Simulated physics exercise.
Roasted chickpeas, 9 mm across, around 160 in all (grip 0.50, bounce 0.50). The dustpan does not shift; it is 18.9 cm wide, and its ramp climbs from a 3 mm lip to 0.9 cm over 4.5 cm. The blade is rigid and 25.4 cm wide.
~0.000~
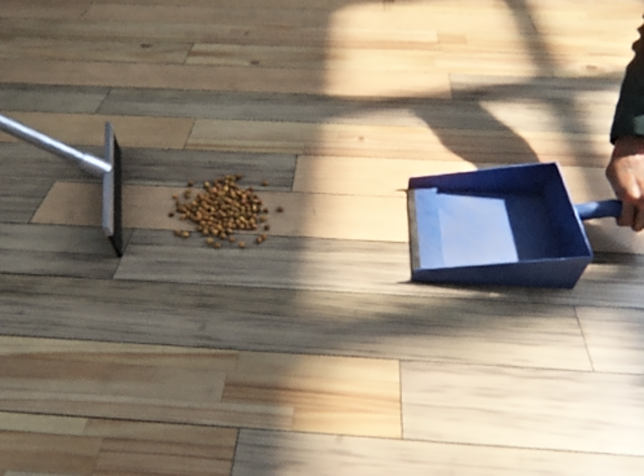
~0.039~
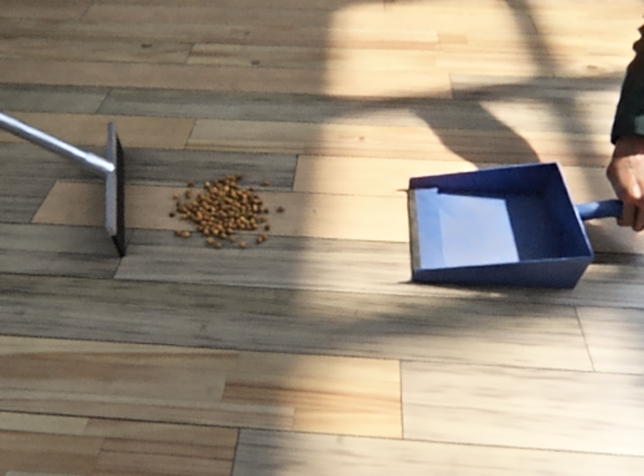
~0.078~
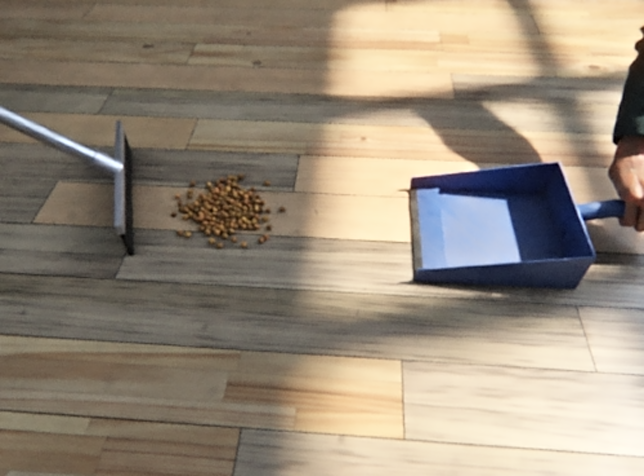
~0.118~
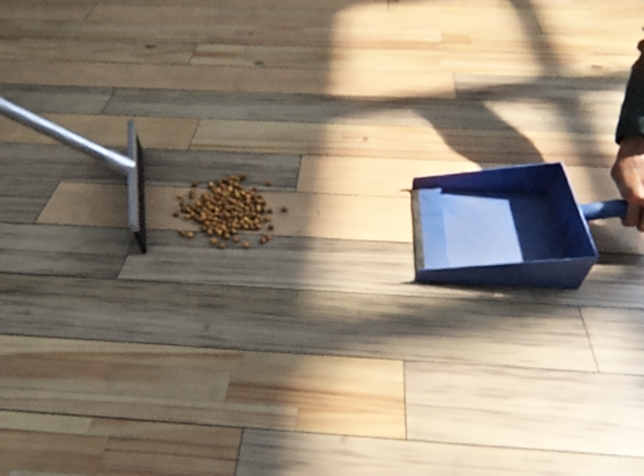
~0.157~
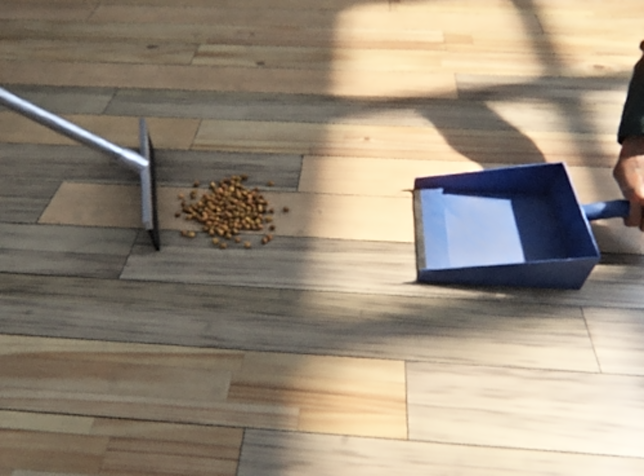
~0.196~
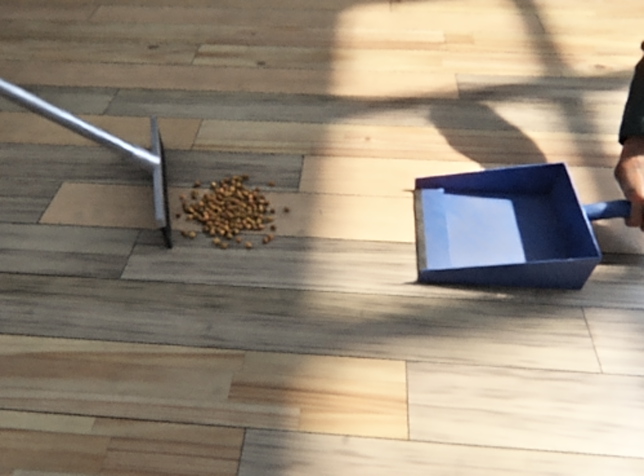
On a floor of mixed pale and grey-brown wooden planks crossed by sunlight and shadow, seen from above at an angle, the view stays almost still, drifting very slightly. A small heap of golden-brown pieces lies left of centre, between a metal-handled flat blade at left and a blue dustpan gripped by a hand at right. The blade slides a short way rightward to the heap's edge, while the pieces and dustpan stay put.
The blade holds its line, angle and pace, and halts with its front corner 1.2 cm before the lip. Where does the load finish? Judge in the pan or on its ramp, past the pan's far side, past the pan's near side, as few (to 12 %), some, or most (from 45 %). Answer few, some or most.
Pan: Few, far side: Most, near side: Few.
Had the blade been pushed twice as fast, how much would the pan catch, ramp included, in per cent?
Then about 5 per cent.
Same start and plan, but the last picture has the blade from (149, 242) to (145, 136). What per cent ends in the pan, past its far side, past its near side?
Pan 0, far 15, near 5.
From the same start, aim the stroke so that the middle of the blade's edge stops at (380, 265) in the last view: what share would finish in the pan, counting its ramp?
Some 0 per cent.
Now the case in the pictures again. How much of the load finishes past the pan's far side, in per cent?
Some 70 per cent.
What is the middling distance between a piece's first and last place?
About 32 cm.
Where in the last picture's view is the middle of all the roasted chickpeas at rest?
At about (408, 170).
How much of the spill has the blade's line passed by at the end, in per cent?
About 20 per cent.
Then, at 0.62 s, middle of the blade 24 cm from the lip; 0 % over the lip, far side 25 %, near side 0 %.
After 0.90 s, middle of the blade 13 cm from the lip; 0 % over the lip, far side 55 %, near side 0 %.
After 1.28 s, middle of the blade 5 cm from the lip; 5 % over the lip, far side 70 %, near side 0 %.
By 1.8 s all is still; pan 5 %, far side 70 %, near side 0 %, in front of the lip or behind the blade 25 %.
